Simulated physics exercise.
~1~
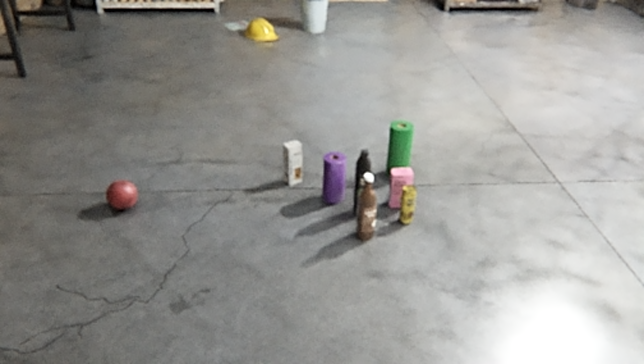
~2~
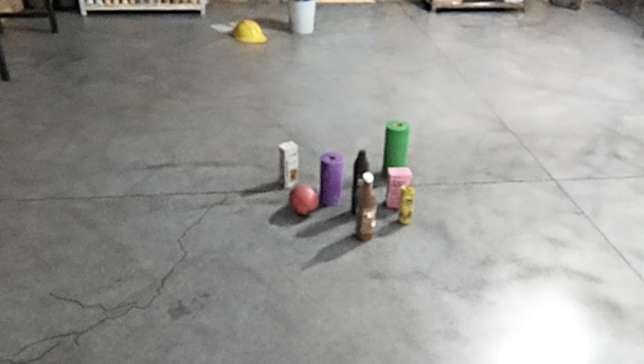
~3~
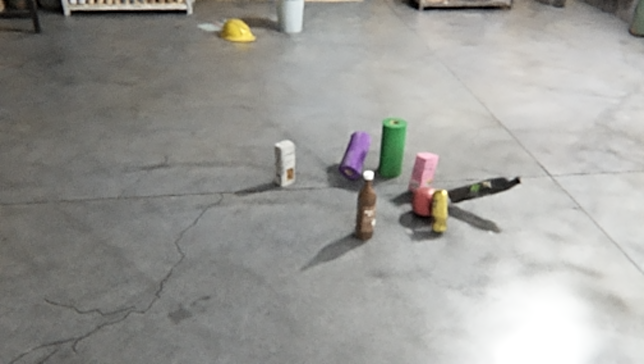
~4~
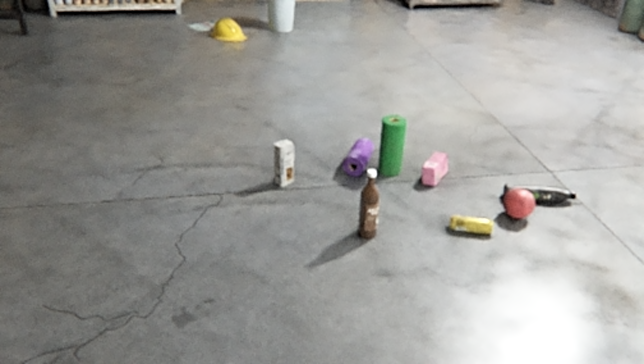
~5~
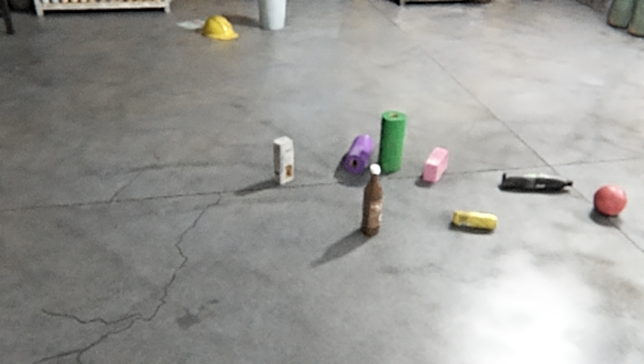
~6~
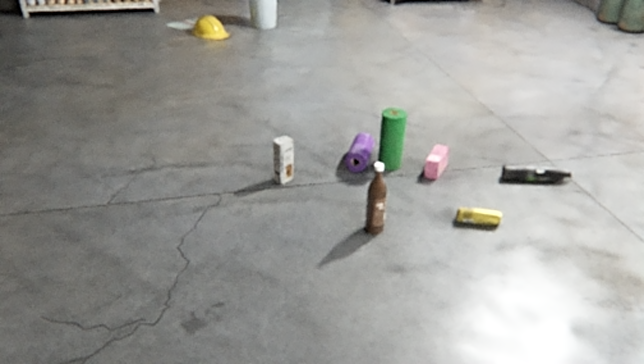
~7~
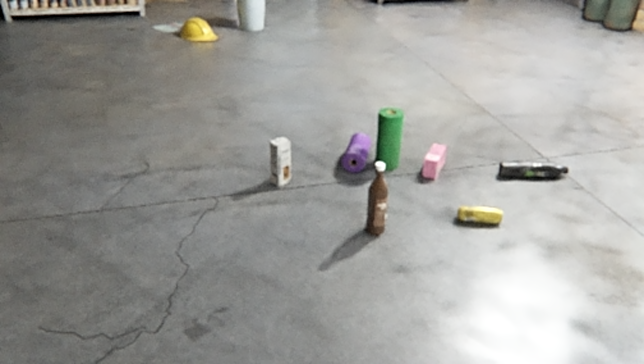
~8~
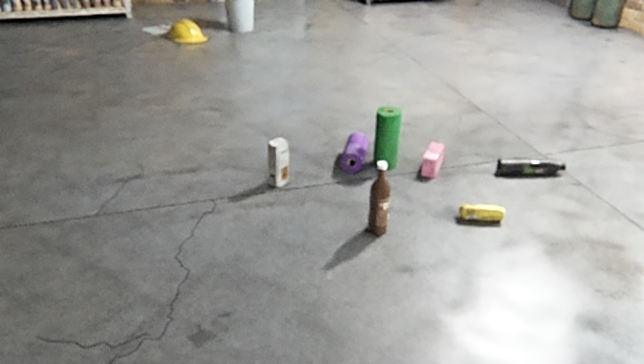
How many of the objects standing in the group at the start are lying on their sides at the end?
Four of them are lying down, namely the purple roll, the black bottle, the pink carton and the yellow can.
